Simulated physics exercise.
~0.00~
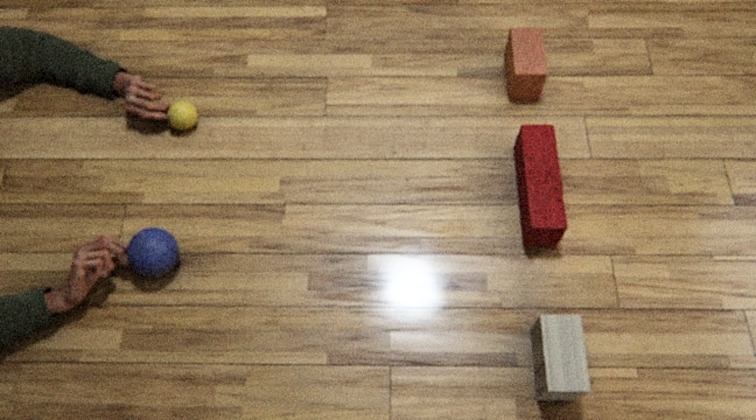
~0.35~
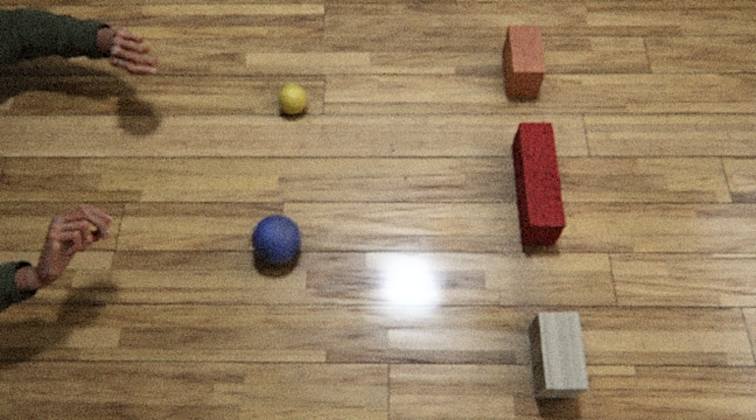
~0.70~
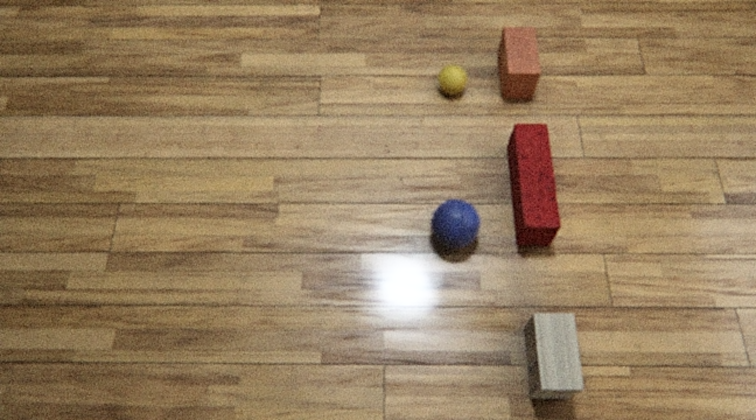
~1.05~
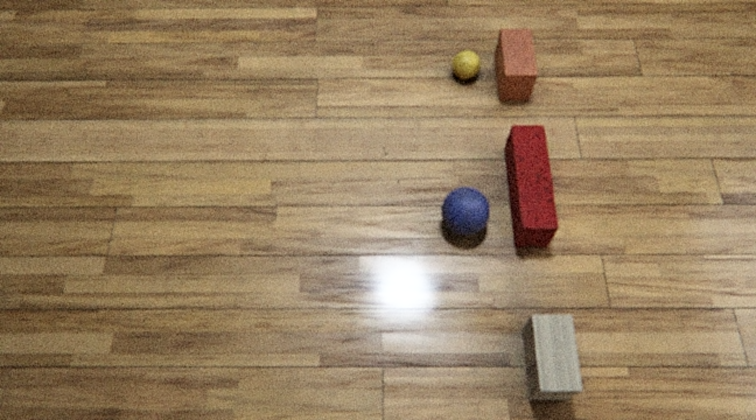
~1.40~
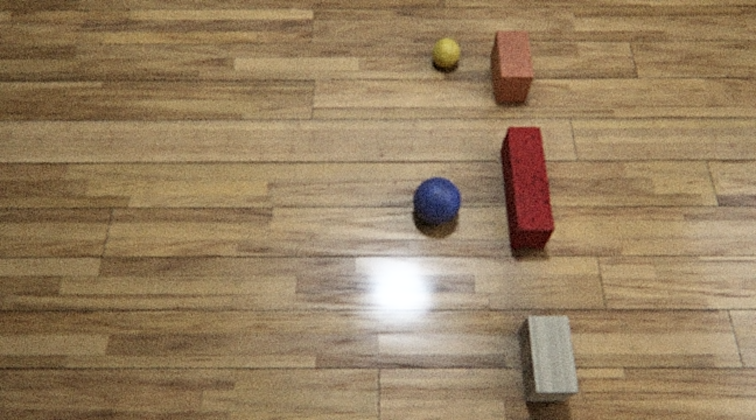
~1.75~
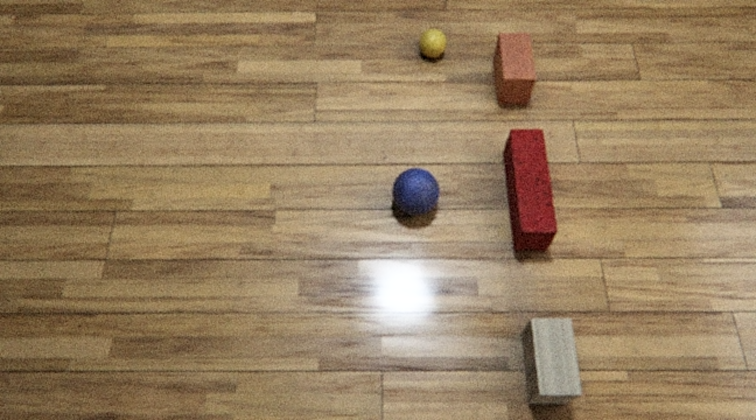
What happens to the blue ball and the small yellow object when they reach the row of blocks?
Neither gets through the gaps. The blue ball hits the red block and the yellow object hits the orange one, and both roll back a little to the left.
